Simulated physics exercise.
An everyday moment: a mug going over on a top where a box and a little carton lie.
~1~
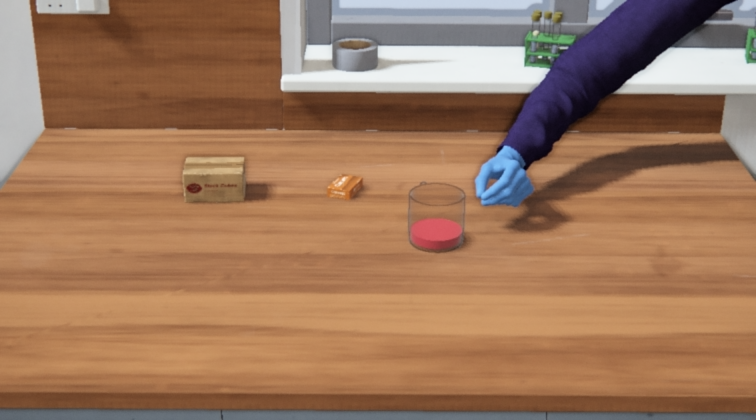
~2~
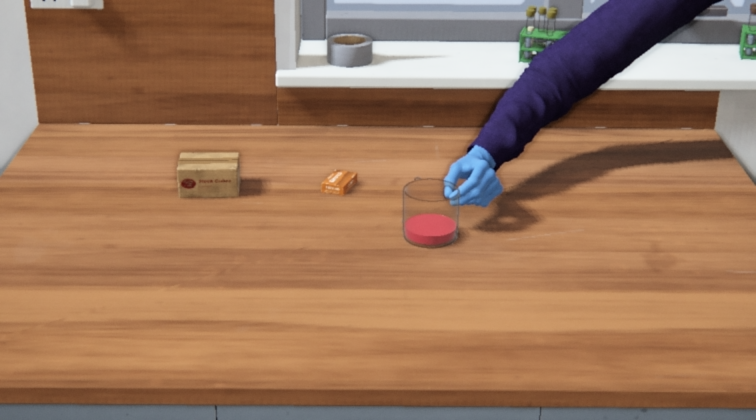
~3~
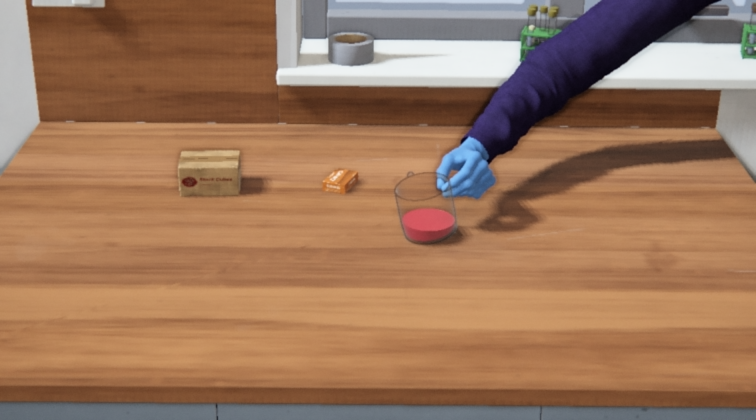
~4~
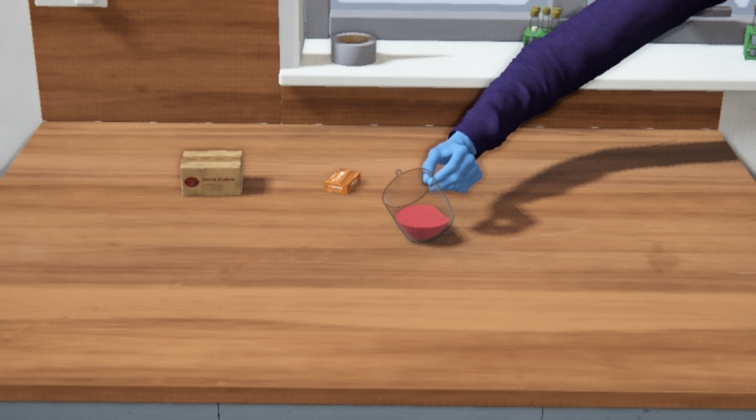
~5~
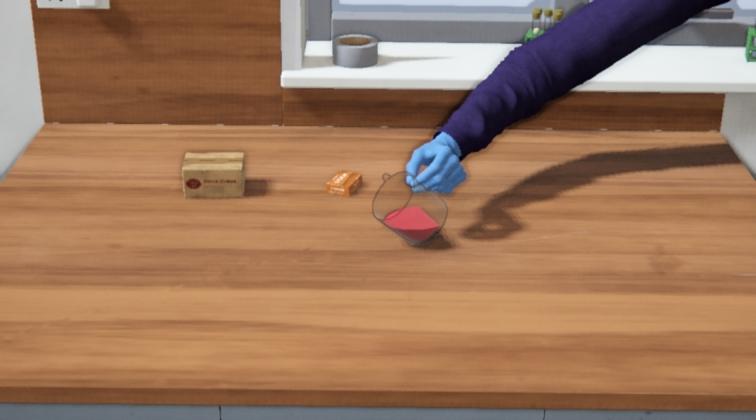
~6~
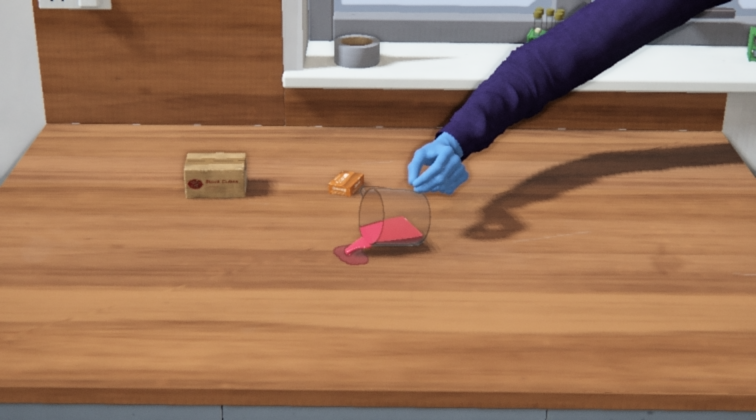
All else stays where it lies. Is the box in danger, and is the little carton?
Box keeps dry, little carton keeps dry.
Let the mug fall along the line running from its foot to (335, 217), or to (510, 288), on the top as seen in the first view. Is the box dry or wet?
Case one, the item is caught; case two, the item is left alone.
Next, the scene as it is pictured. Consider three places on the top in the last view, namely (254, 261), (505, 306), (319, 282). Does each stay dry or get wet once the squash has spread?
Going in the order asked, the first spot is inside the spill, the second is outside the spill and the third is inside the spill.
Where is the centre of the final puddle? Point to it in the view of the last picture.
(243, 276).
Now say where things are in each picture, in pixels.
It stands upright; mug (437, 216) about a quarter full; box (214, 165); little carton (345, 182), in the first picture.
Fingers against its side; mug about a quarter full, surface at (431, 225), in the second picture.
Fingers against its side; mug (426, 207) about a quarter full; little carton (341, 176), in the third picture.
Fingers against its side; mug (418, 205) tipped 30°; box (212, 158), in the fourth picture.
Fingers against its side; mug (409, 207) tipped 50°, in the fifth picture.
It is falling; mug (393, 217) tipped 80°; a puddle starts at (351, 254); box (216, 161); little carton (347, 179), in the sixth picture.
A moment on, the puddle covers about as much as a plate; the box is untouched; the little carton is untouched.
When it is over, the puddle covers about as much as a plate; the box is untouched; the little carton is untouched.
